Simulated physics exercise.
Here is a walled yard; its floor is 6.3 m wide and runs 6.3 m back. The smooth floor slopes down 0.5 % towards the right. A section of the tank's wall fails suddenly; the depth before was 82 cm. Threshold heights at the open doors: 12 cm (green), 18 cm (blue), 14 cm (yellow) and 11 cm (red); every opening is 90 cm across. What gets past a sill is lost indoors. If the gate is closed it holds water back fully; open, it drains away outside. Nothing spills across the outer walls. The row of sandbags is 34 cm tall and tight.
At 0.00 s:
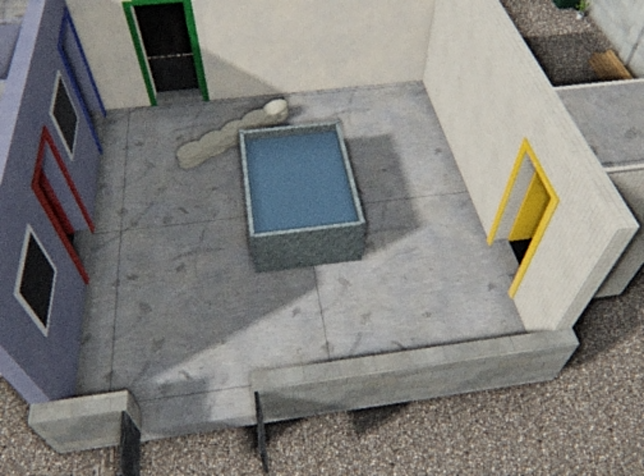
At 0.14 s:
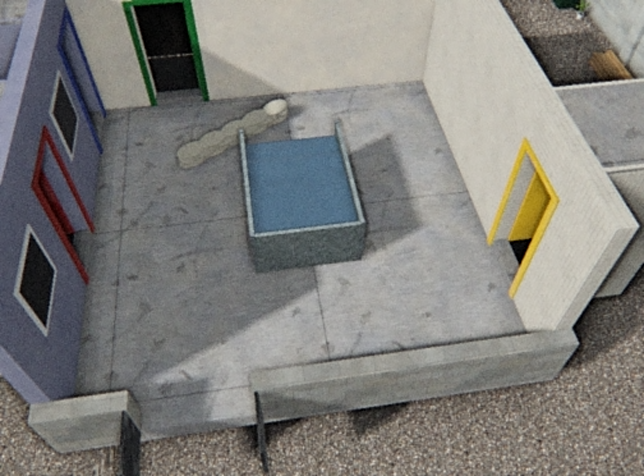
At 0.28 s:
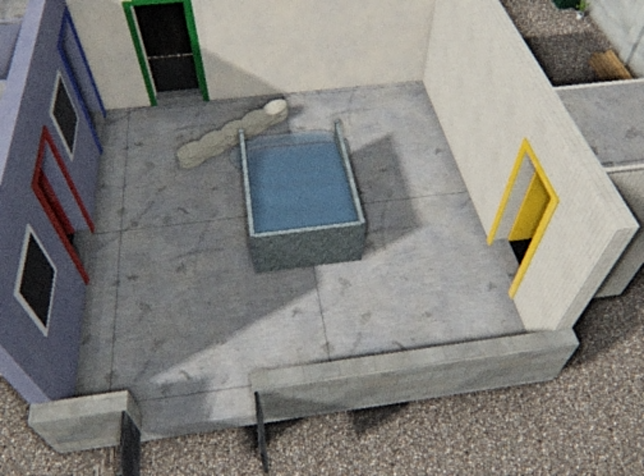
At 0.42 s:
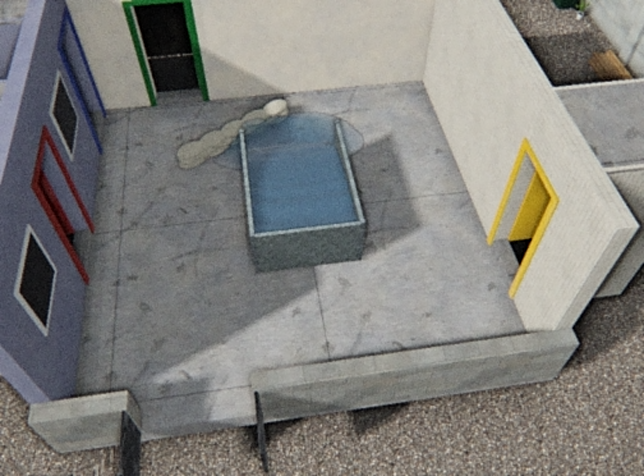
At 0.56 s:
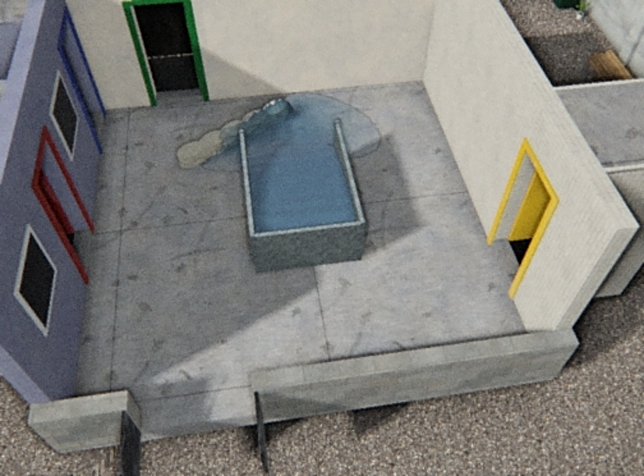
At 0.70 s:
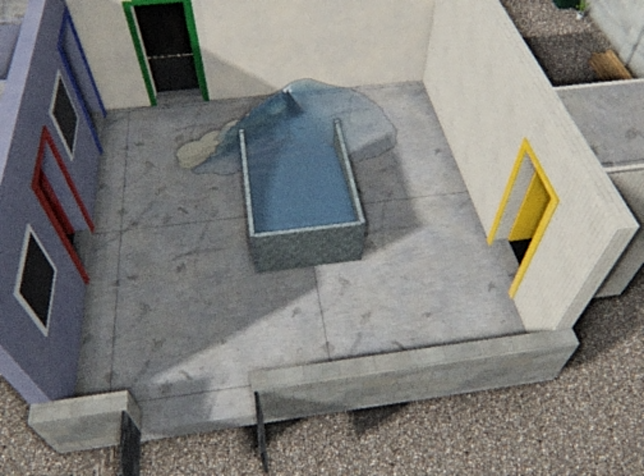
Water pours out the open far side of the tank and spreads across the grey floor.
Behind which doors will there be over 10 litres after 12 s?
Door by door: At the green door it stays under the limit; at the blue door it does not reach the limit; at the yellow door it stays under the limit; at the red door it does not reach the limit.
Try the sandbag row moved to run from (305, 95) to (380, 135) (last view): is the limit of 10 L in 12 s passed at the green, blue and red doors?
Then: Green above, blue above, red under.
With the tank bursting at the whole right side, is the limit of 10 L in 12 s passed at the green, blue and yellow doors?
Then: Green below, blue below, yellow over.
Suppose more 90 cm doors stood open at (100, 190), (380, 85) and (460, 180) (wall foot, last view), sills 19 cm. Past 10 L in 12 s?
In that order: Below, past it, below.
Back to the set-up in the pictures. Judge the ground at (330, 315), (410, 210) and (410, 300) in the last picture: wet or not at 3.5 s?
In that order: Dry, flooded, wet.
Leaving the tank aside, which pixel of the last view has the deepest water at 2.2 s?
At about (414, 86).
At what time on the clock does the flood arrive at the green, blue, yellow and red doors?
Green 1.4 s, blue 2.4 s, yellow 2.8 s, red 2.2 s.
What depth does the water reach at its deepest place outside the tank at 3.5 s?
Roughly 32 cm.
After 1.4 s water covers 25 % of the floor and is deepest (53 cm) near (268, 131); green door 1 cm at the sill, 0 L in, blue door not reached, yellow door not reached, red door not reached.
After 2.2 s water covers 40 % of the floor and is deepest (56 cm) near (414, 86); green door 9 cm at the sill, 0 L in, blue door not reached, yellow door not reached, red door 2 cm at the sill, 0 L in.
After 3.5 s water covers 80 % of the floor and is deepest (32 cm) near (419, 97); green door 5 cm at the sill, 0 L in, blue door 16 cm at the sill, 0 L in, yellow door 4 cm at the sill, 0 L in, red door 10 cm at the sill, 0 L in.
After 7.0 s water covers 95 % of the floor and is deepest (16 cm) near (497, 294); green door 3 cm at the sill, 0 L in, blue door 8 cm at the sill, 0 L in, yellow door 6 cm at the sill, 0 L in, red door 4 cm at the sill, 0 L in.
After 12.0 s water covers 95 % of the floor and is deepest (10 cm) near (244, 175); green door 4 cm at the sill, 0 L in, blue door 3 cm at the sill, 0 L in, yellow door 8 cm at the sill, 0 L in, red door 7 cm at the sill, 0 L in.
